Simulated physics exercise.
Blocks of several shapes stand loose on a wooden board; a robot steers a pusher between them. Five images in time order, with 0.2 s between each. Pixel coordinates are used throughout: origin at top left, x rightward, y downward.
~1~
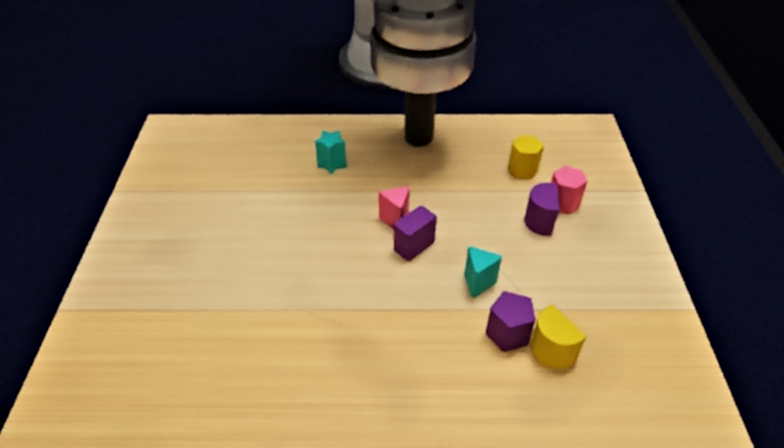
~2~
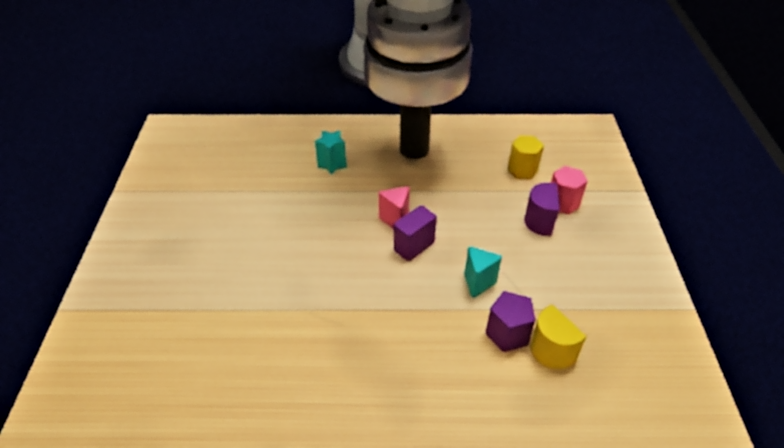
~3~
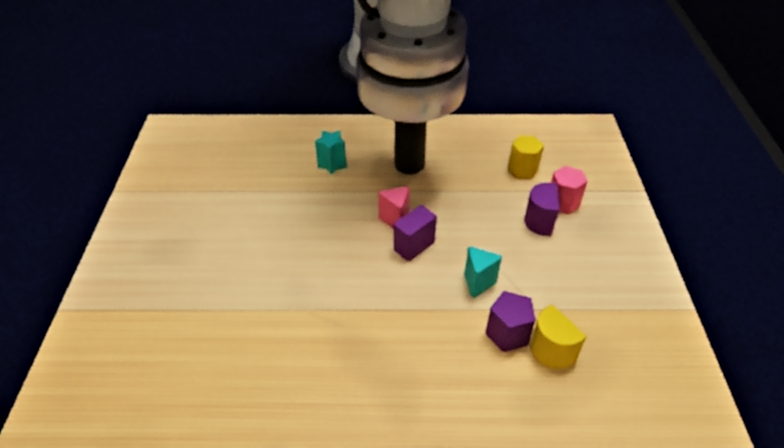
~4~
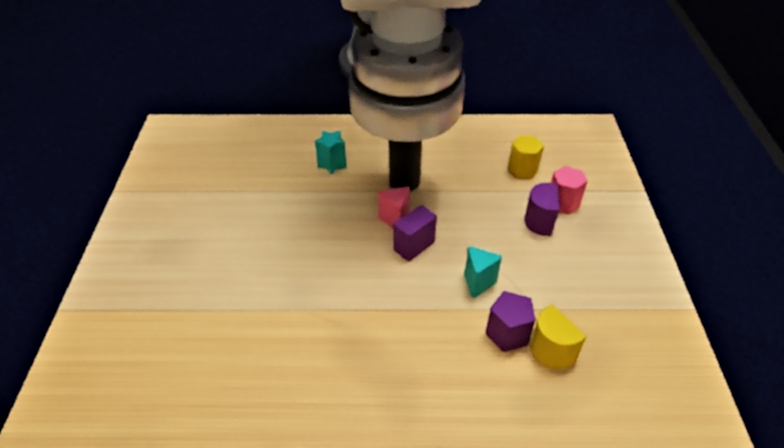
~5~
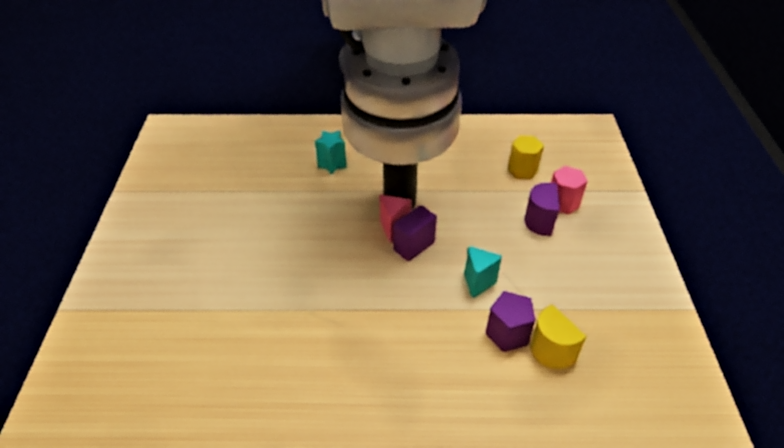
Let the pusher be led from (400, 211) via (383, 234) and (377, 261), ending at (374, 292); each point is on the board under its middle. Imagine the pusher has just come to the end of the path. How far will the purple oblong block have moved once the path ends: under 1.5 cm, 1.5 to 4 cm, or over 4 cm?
Short, under 1.5 cm.
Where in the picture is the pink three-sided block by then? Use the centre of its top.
The middle of its top is at (369, 291).
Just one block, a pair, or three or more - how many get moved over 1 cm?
The result: One block.
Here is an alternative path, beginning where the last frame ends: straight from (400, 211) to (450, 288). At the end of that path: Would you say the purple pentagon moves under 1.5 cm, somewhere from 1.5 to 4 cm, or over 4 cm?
Below 1.5 cm.
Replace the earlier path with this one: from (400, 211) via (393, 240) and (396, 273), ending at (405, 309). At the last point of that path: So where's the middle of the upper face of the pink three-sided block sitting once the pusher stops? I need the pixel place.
Its top middle is near (369, 263).
On the path given first. One third of the way, pusher at (382, 225); pink three-sided block at (380, 228), turned 20° anticlockwise.
Two thirds of the way, pusher at (376, 253); pink three-sided block at (373, 258).
At the end, pusher at (374, 283); pink three-sided block at (369, 291); purple oblong block unmoved.
